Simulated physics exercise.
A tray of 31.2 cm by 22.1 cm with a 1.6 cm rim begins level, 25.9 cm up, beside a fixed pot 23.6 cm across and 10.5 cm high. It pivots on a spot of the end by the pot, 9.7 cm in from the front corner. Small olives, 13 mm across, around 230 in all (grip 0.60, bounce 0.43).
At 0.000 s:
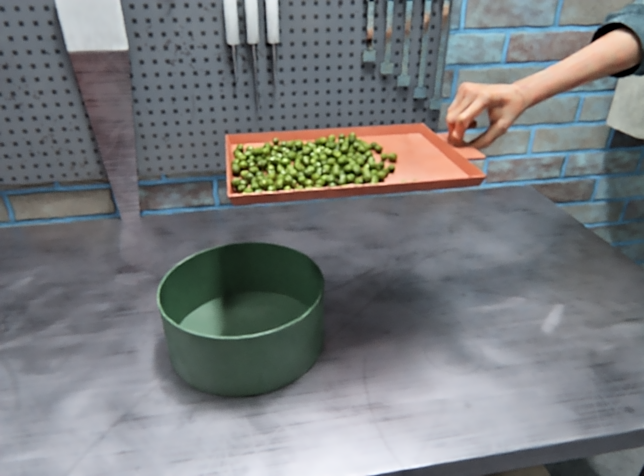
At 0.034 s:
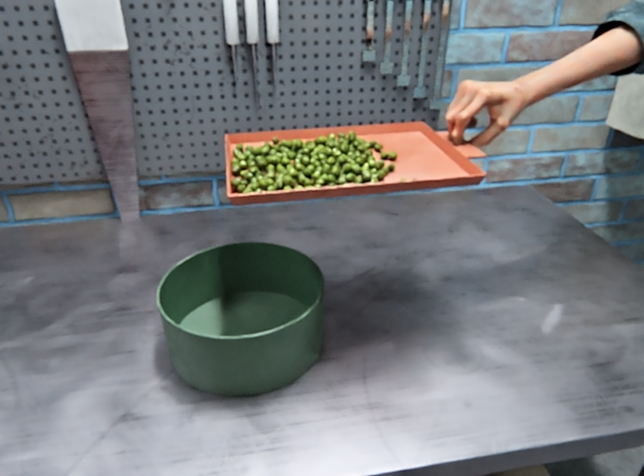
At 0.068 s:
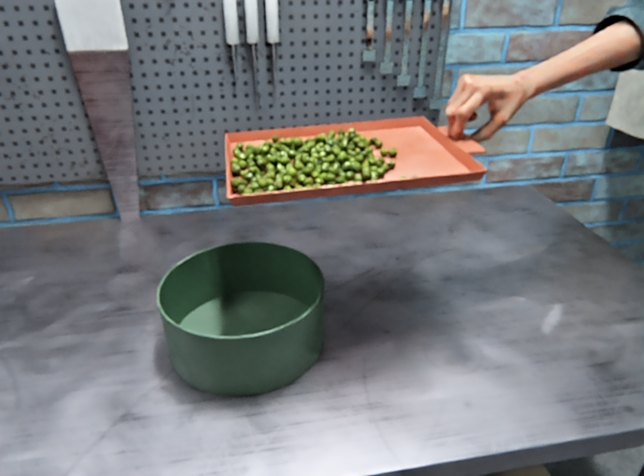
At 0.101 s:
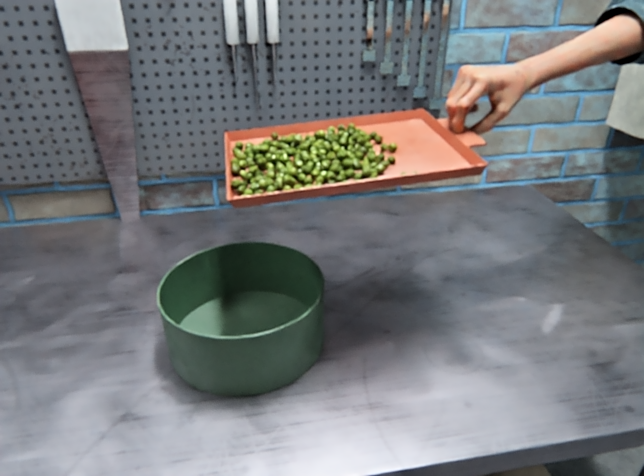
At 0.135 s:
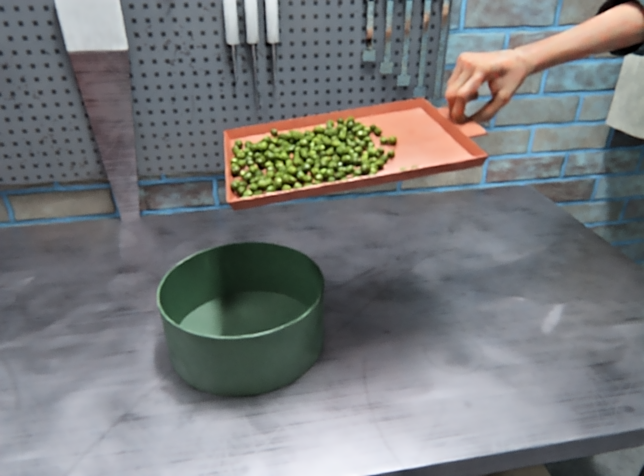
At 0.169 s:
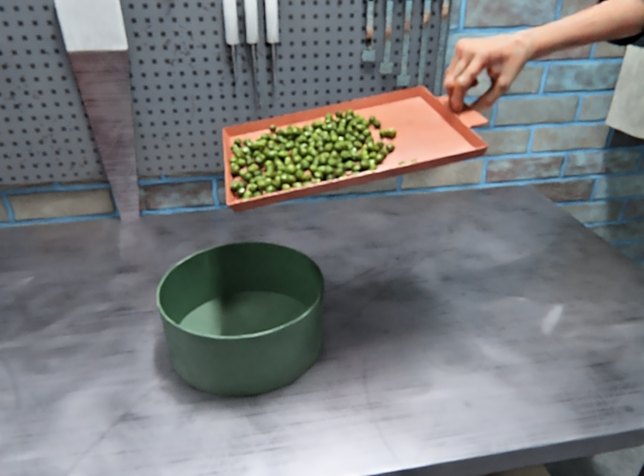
A hand holding an orange tray of small green olives above a dark green pot, gradually raising the tray's right end.
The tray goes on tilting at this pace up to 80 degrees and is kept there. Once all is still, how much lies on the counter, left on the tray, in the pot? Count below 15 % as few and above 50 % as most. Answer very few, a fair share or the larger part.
On the counter: Very few; left on the tray: Very few; in the pot: The larger part.
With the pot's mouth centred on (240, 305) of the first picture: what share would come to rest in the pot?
Some 95 per cent.
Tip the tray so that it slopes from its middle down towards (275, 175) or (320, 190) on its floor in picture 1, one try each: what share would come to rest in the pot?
Some 80 and 75 per cent.
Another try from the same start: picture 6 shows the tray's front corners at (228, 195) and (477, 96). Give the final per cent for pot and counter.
Pot 55, counter 40.
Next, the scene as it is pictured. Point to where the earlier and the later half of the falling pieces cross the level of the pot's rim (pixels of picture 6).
At about (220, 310), then at (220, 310).
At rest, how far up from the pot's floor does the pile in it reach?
Some 4.0 cm.
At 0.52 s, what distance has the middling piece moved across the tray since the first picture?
Roughly 2 cm.
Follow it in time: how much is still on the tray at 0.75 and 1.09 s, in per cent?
About 95, 35.
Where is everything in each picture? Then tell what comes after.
The first frame shows tray tilt 0 degrees, front corners at (233, 194) and (481, 175); middle of the pieces at (313, 164); pot at (242, 283).
The second frame shows tray tilt 0 degrees, front corners at (233, 194) and (481, 173); middle of the pieces at (313, 163).
The third frame shows tray tilt 2 degrees, front corners at (233, 195) and (482, 169); middle of the pieces at (313, 161).
The fourth frame shows tray tilt 4 degrees, front corners at (233, 196) and (482, 163), lowest corner left front; middle of the pieces at (313, 159).
The fifth frame shows tray tilt 7 degrees, front corners at (232, 199) and (483, 154), lowest corner left front; middle of the pieces at (312, 155).
The sixth frame shows tray tilt 11 degrees, front corners at (232, 201) and (483, 145), lowest corner left front; middle of the pieces at (311, 151); pot at (242, 283). The tray's pace is about 95 degrees a second.
Then, at 0.52 s, tilt 45 degrees; the tray holds 100 %, the pot 0 %.
After 0.75 s, tilt 67 degrees; the tray holds 95 %, the pot 0 %.
Then, at 1.09 s, tilt 80 degrees; the tray holds 35 %, the pot 30 %.
By 2.3 s all is still; counter 5 %, tray 0 %, pot 95 %.
